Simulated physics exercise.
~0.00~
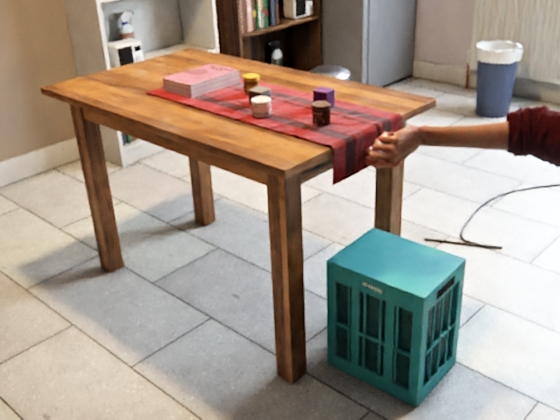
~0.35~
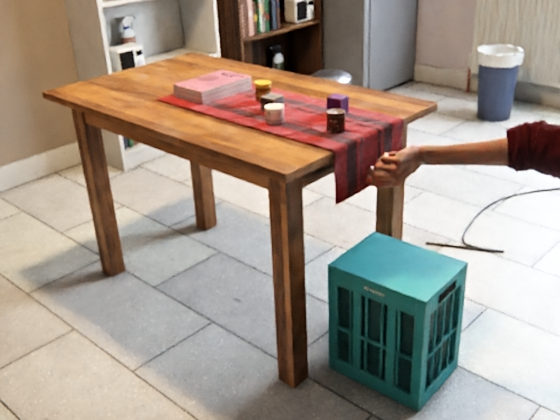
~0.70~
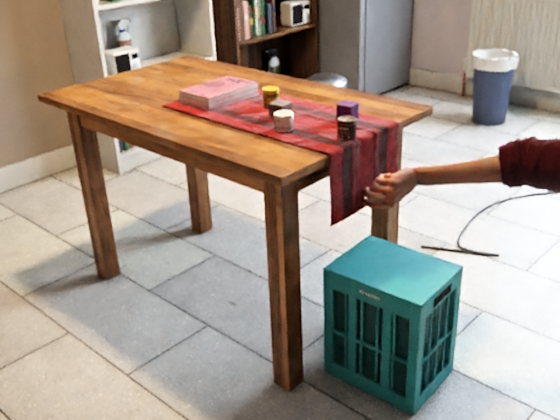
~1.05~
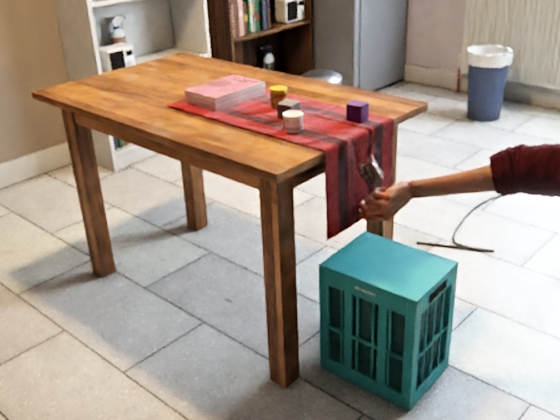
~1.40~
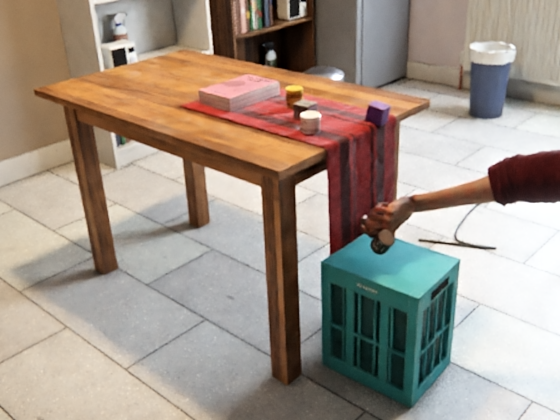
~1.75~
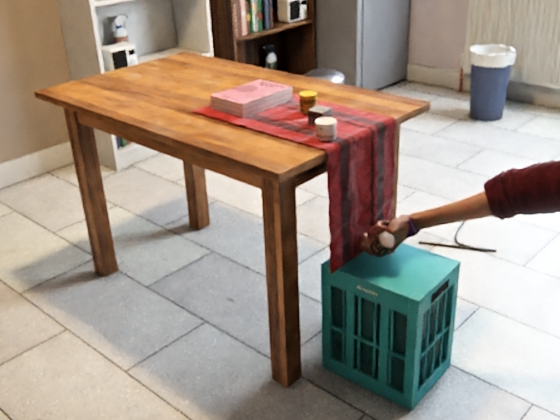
In a tiled room, a hand slowly pulled a red tea towel down over the end of a wooden table until it reached a turquoise crate, and first a small brown pot and then a purple cube fell off, leaving the rest on top.
